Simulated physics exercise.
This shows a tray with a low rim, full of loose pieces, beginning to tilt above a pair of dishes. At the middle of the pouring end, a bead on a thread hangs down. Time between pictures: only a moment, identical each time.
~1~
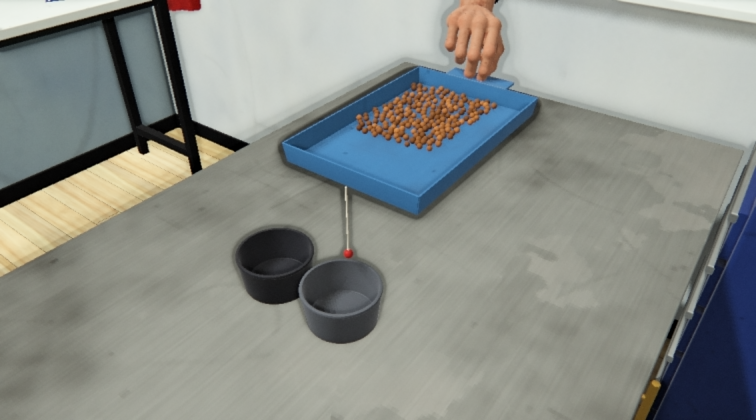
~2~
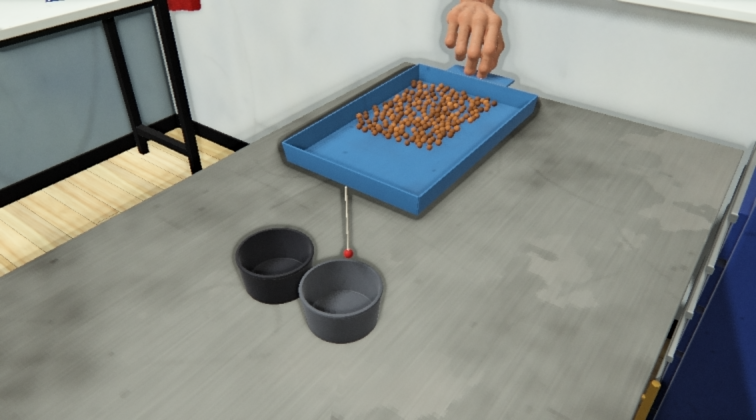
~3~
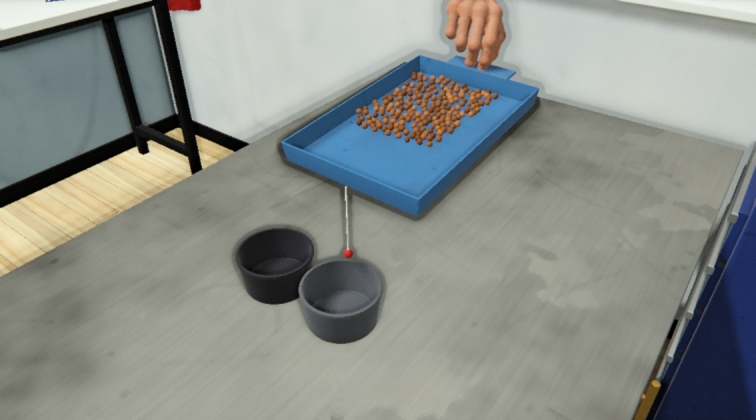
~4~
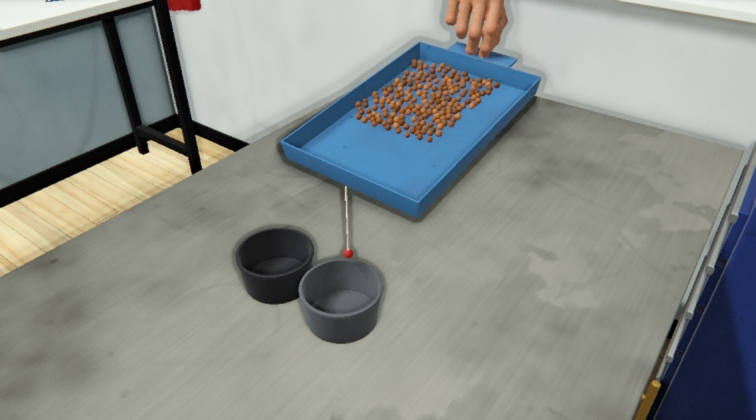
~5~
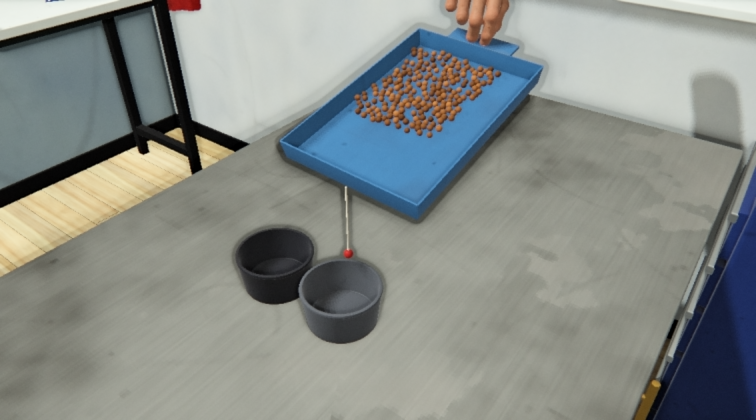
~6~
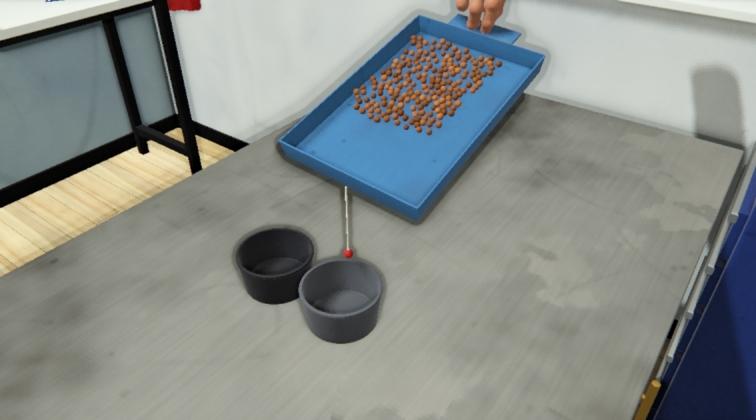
On a grey worktop, a hand raising the far end of a blue tray of small brown balls behind two dark dishes.
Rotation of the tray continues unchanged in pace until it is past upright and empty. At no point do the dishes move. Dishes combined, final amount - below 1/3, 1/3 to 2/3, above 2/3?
The share that ends up caught is smaller than one third, I reckon.
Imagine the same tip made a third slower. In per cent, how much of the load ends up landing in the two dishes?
Share: Around 30%.
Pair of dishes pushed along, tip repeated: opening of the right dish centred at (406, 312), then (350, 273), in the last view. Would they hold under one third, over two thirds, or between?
Trial 1 - over two thirds. Trial 2 - below one third.
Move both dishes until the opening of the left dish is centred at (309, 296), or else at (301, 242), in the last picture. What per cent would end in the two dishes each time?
40 %, then 30 %.
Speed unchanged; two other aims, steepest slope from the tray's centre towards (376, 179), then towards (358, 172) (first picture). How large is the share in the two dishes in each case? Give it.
50 % then 70 %, roughly.
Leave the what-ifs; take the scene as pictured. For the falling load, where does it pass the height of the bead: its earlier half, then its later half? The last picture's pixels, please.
I'd put it at roughly (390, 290), and after that at roughly (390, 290).
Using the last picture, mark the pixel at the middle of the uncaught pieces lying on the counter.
Close to (404, 362).
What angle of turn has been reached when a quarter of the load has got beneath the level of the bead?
Around 105° at that moment.
Just after the last frame, tray tipped steeply; the larger part on the tray; just a few outside both; about a tenth in the air.
A moment on, tray tipped right over; the larger part on the tray; just a few in the right dish; roughly a quarter outside both; just a few in the air.
Further on, tray tipped past a quarter turn; roughly a quarter in the right dish; the larger part outside both.
When it is over, tray tipped past a quarter turn; roughly a quarter in the right dish; not one in the left dish; the larger part outside both.
